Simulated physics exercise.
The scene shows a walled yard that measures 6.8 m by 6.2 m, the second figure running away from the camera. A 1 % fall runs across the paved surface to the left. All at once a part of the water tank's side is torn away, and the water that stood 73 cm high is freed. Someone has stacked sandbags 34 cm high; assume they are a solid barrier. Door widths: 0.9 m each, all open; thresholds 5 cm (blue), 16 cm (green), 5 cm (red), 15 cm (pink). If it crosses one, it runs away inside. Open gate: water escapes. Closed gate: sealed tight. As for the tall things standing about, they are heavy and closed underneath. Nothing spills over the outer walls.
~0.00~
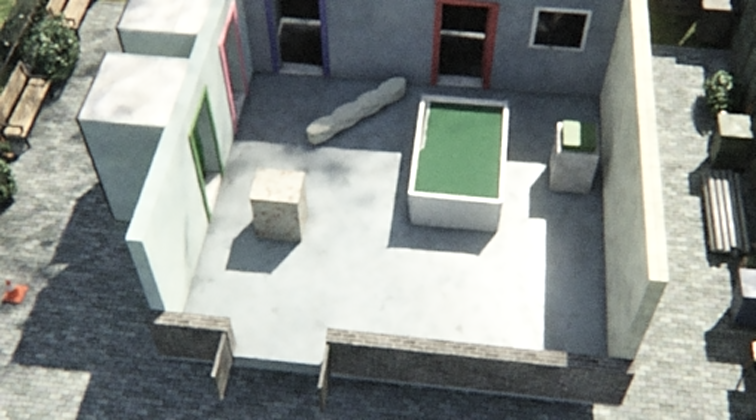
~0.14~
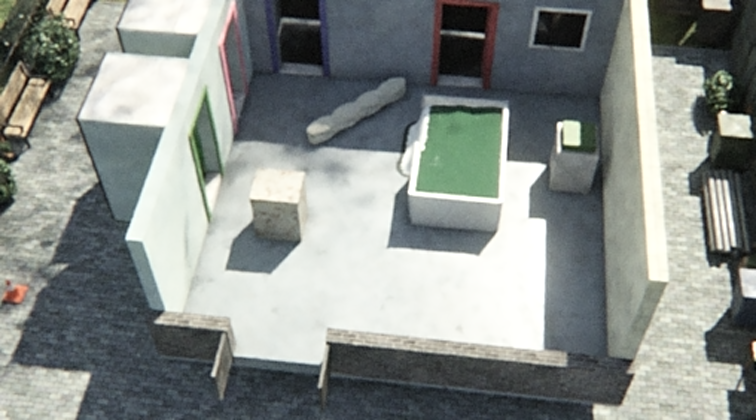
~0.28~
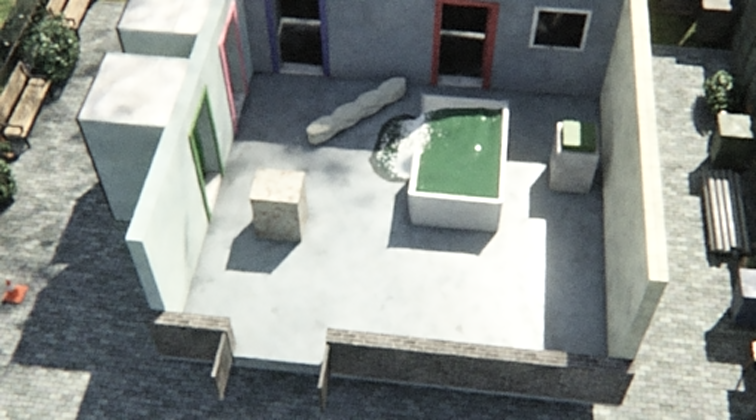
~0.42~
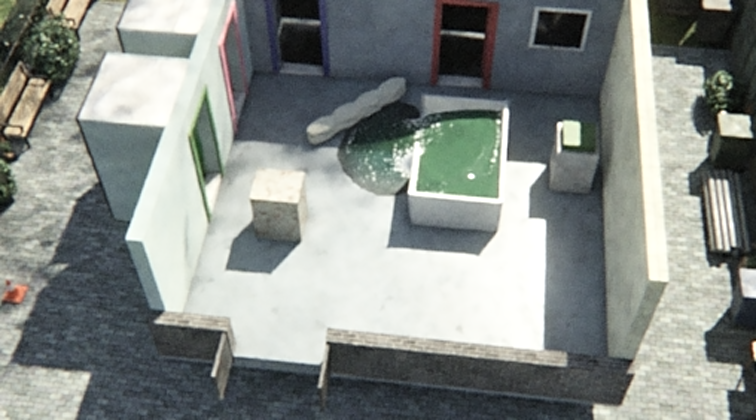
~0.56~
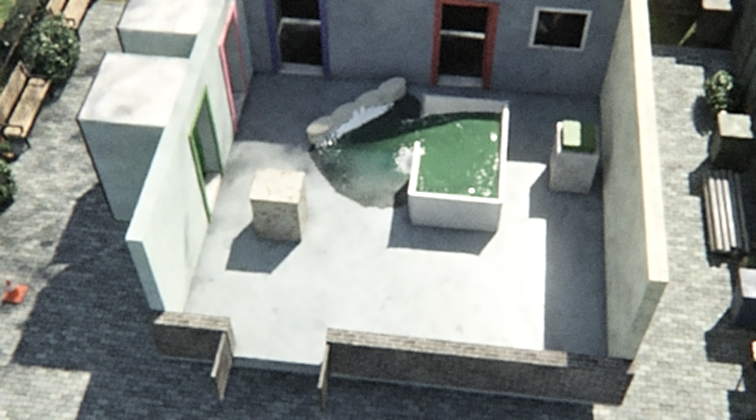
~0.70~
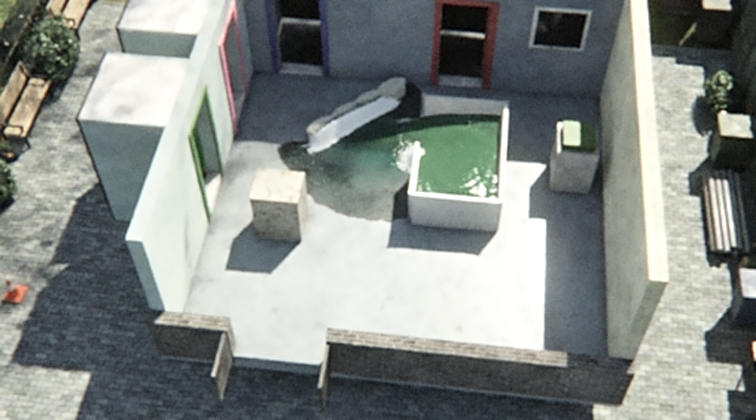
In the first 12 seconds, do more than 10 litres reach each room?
Blue door: Past the limit, green door: Past the limit, red door: Past the limit, pink door: Within the limit.
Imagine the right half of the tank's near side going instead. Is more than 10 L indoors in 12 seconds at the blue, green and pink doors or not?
Compared with the limit, blue is higher, green is lower and pink is lower.
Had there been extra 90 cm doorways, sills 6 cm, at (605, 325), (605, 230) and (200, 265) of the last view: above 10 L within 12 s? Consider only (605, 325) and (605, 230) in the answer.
Per doorway, in order: Insufficient / insufficient.
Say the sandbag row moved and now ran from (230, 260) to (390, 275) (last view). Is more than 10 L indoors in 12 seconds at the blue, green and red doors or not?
So blue comes out too high, green comes out too high and red comes out low enough.
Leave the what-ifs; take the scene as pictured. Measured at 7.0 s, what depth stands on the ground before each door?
Depths: Blue door 9 cm, green door 14 cm, red door 5 cm, pink door 5 cm.
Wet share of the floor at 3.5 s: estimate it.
55 %.
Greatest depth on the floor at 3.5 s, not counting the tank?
I'd put it at close to 30 cm.
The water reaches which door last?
Blue.
After 1.4 s water covers 20 % of the floor and is deepest (47 cm) near (372, 120); blue door not reached, green door 18 cm at the sill, 1 L in, red door not reached, pink door not reached.
After 2.2 s water covers 35 % of the floor and is deepest (36 cm) near (217, 197); blue door 3 cm at the sill, 0 L in, green door 34 cm at the sill, 50 L in, red door 10 cm at the sill, 4 L in, pink door 3 cm at the sill, 0 L in.
After 3.5 s water covers 55 % of the floor and is deepest (30 cm) near (217, 197); blue door 4 cm at the sill, 0 L in, green door 28 cm at the sill, 158 L in, red door 9 cm at the sill, 20 L in, pink door 6 cm at the sill, 0 L in.
After 7.0 s water covers 75 % of the floor and is deepest (14 cm) near (217, 197); blue door 9 cm at the sill, 26 L in, green door 14 cm at the sill, 213 L in, red door 5 cm at the sill, 32 L in, pink door 5 cm at the sill, 0 L in.
After 12.0 s water covers 95 % of the floor and is deepest (8 cm) near (176, 336); blue door 6 cm at the sill, 52 L in, green door 8 cm at the sill, 213 L in, red door 4 cm at the sill, 33 L in, pink door 5 cm at the sill, 0 L in.
